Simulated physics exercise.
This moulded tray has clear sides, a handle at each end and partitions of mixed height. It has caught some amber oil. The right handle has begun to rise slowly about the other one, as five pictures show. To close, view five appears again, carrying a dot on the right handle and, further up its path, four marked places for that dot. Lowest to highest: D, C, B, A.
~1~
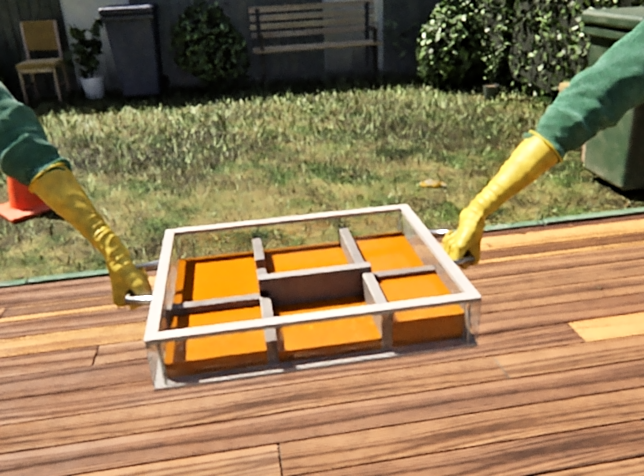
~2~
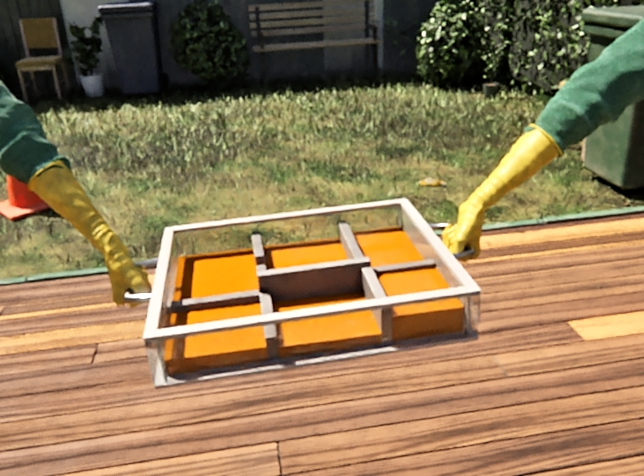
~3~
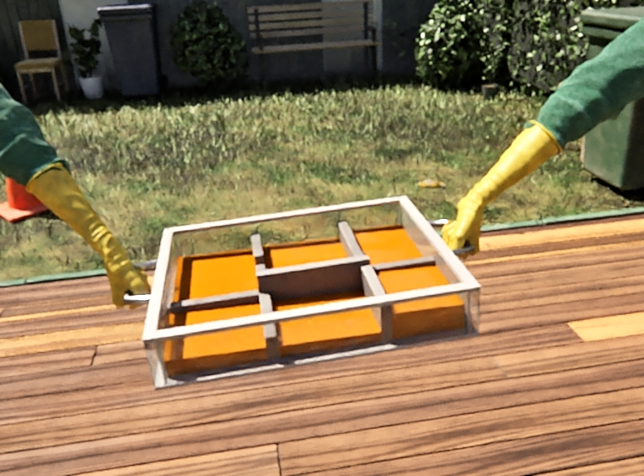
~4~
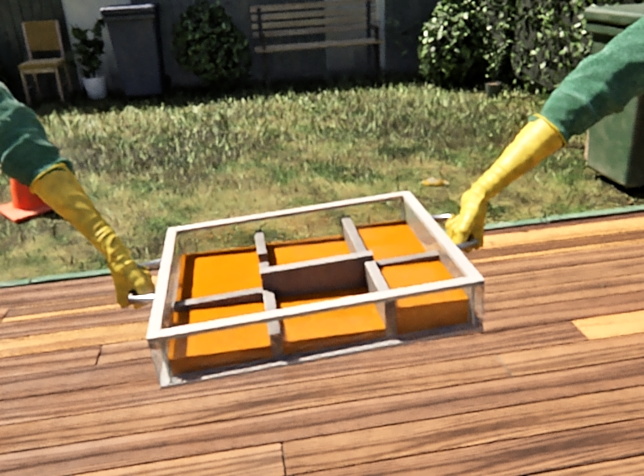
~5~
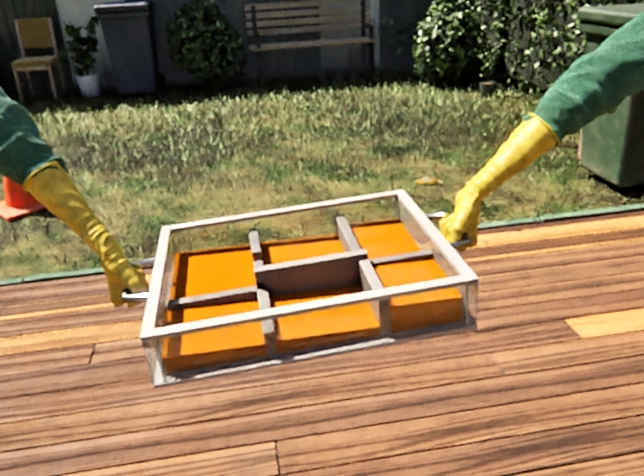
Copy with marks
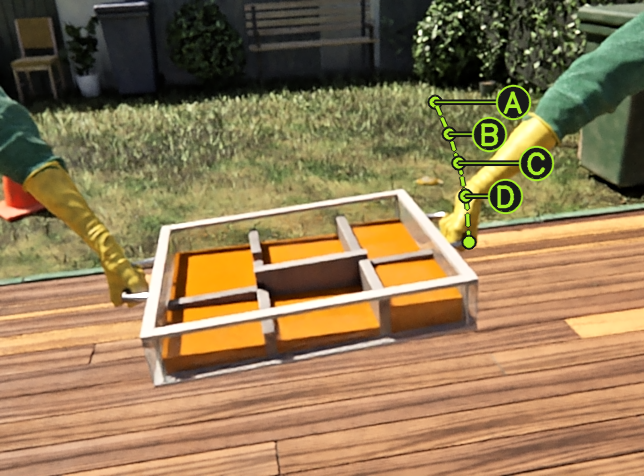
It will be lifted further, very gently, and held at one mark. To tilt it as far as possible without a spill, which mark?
B will do.
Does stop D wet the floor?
No, that is safe.
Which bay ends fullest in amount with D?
The back left bay.
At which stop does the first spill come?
A.
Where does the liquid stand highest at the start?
The front right bay.
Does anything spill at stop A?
Yes, that goes wrong.
In lime, A at (435, 102); B at (449, 134); C at (458, 163); D at (465, 196).
With A, about 10 % goes over the rim.
With B, nothing spills; the back left bay holds the most.
With C, nothing spills; the back left bay holds the most.
With D, nothing spills; the back left bay holds the most.
